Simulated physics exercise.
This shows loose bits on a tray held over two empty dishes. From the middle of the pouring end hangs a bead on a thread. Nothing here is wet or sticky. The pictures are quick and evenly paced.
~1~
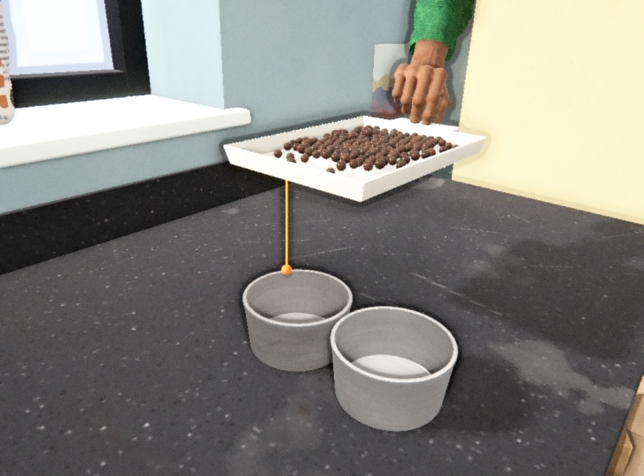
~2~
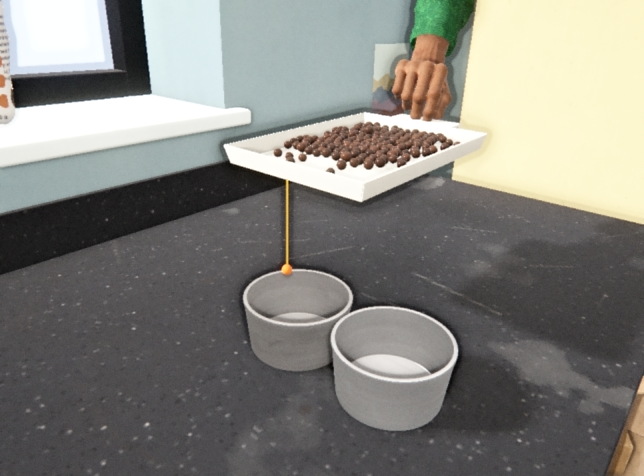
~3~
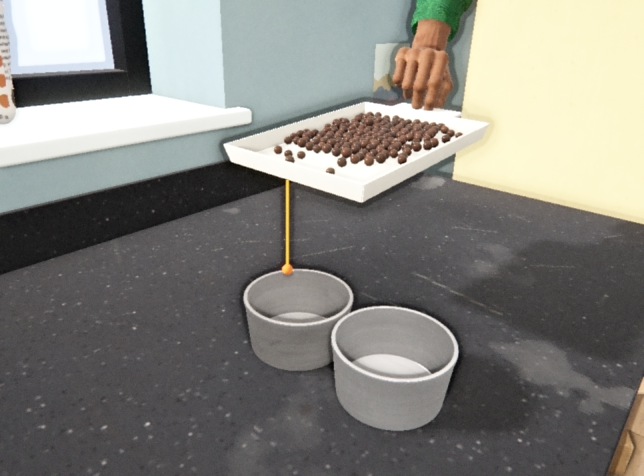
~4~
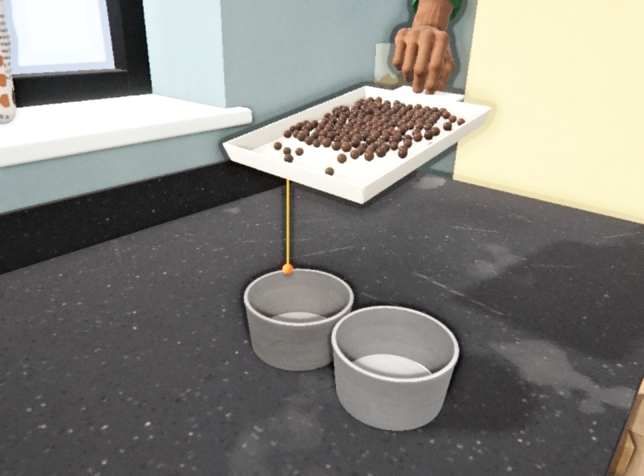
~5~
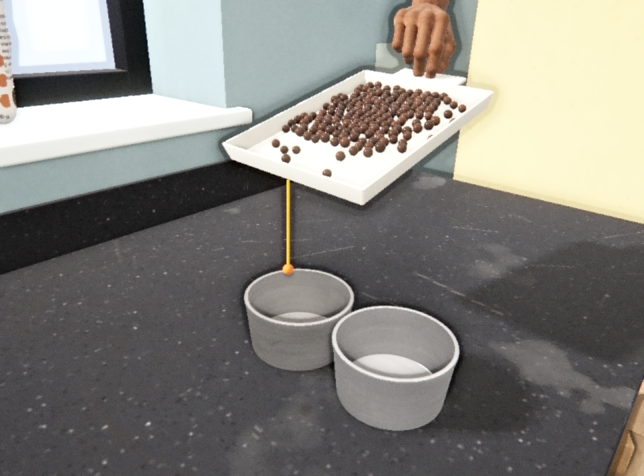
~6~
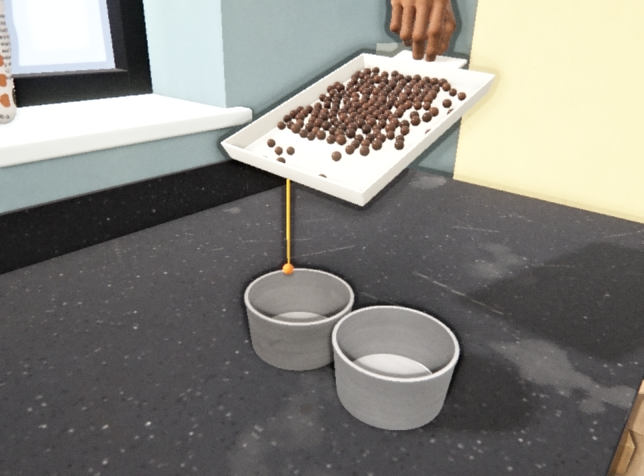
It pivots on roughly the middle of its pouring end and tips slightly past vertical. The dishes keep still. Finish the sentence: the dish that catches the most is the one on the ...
... left.
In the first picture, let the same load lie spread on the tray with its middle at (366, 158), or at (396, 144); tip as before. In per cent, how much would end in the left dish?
Try 1: 30 %; try 2: 30 %.
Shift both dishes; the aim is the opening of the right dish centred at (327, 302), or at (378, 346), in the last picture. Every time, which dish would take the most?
The rightmost dish, then the leftmost dish.
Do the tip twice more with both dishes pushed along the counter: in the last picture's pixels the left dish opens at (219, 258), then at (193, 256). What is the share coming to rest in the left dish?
Close to 0 in a hundred, then close to 0 in a hundred.
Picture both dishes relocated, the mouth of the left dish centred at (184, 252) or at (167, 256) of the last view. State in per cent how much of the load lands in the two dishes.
About 30 in a hundred, then about 30 in a hundred.
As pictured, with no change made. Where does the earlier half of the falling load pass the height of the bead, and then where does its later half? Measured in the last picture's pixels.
Near (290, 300) and later near (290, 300).
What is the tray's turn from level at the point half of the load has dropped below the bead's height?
Around 85° at that moment.
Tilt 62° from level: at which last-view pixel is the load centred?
I'd mark the middle close to (307, 174).
Shortly afterwards, tray tipped steeply; near two thirds on the tray; only a few in the right dish; only a few in the left dish; a little outside both; near a quarter in the air.
Next, tray tipped past a quarter turn; a little on the tray; a little in the right dish; near a quarter in the left dish; near a third outside both; near a quarter in the air.
Some moments later, tray tipped past a quarter turn; a little in the right dish; near a third in the left dish; near half outside both; only a few in the air.
In the end, tray tipped past a quarter turn; a little in the right dish; near a third in the left dish; near half outside both.
